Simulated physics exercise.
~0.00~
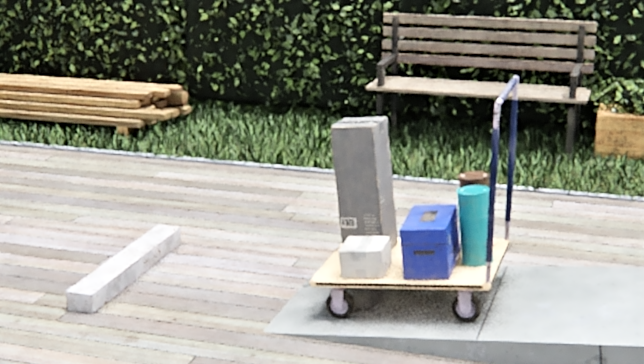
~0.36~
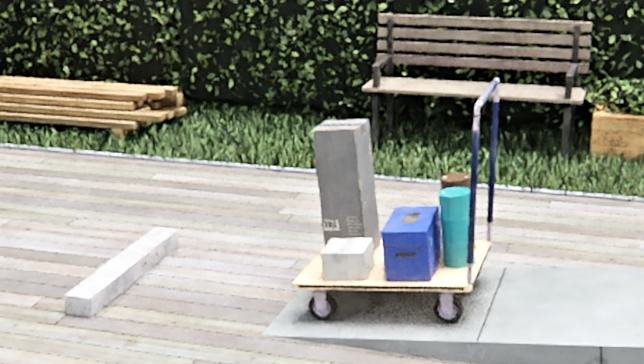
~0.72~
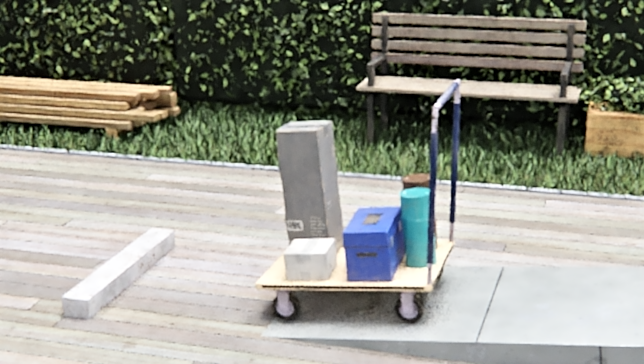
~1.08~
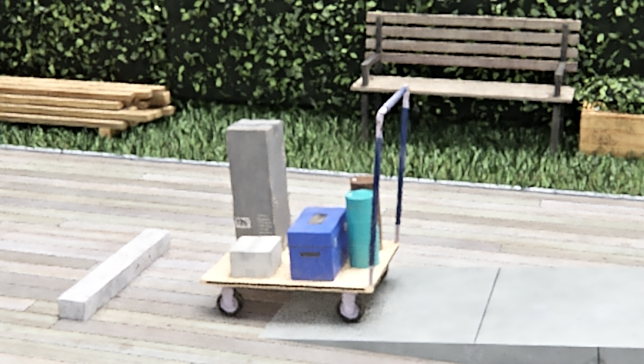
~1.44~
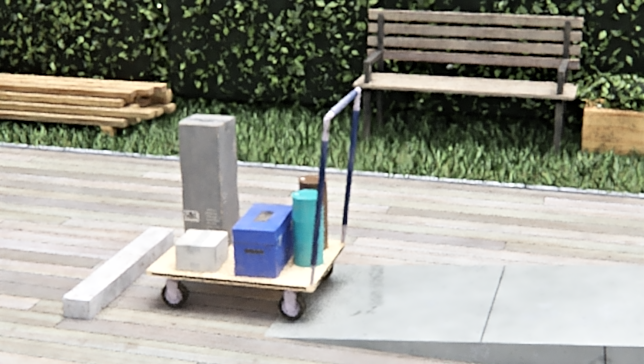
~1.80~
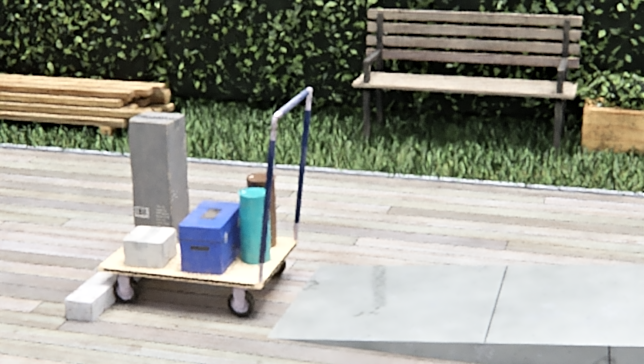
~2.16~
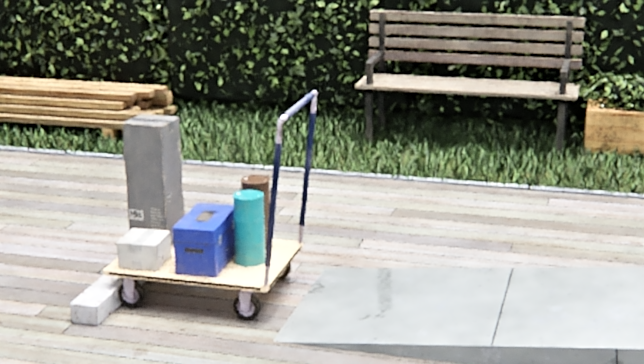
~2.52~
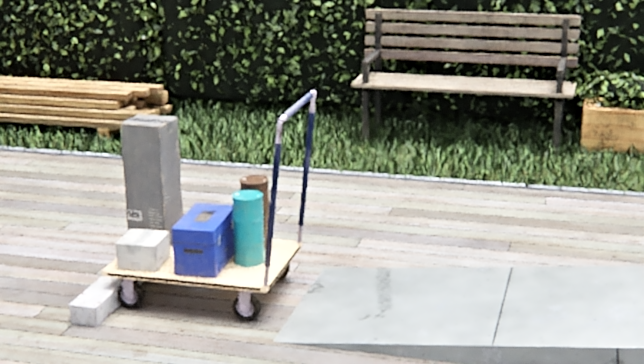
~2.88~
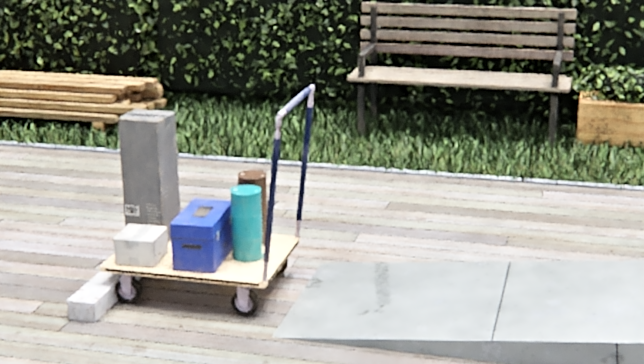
A flat trolley with a blue push handle stands on a low grey ramp on a plank deck, seen from slightly above and to the side, with a wooden bench, stacked timber, grass and a leafy hedge behind. It carries a tall grey box, a small white parcel, a blue toolbox, and a turquoise canister beside a brown one. With nobody holding it, the trolley rolls left down the ramp and across the planks. It reaches the pale kerb and stops there. It stays at rest, both canisters upright and the whole load still aboard.
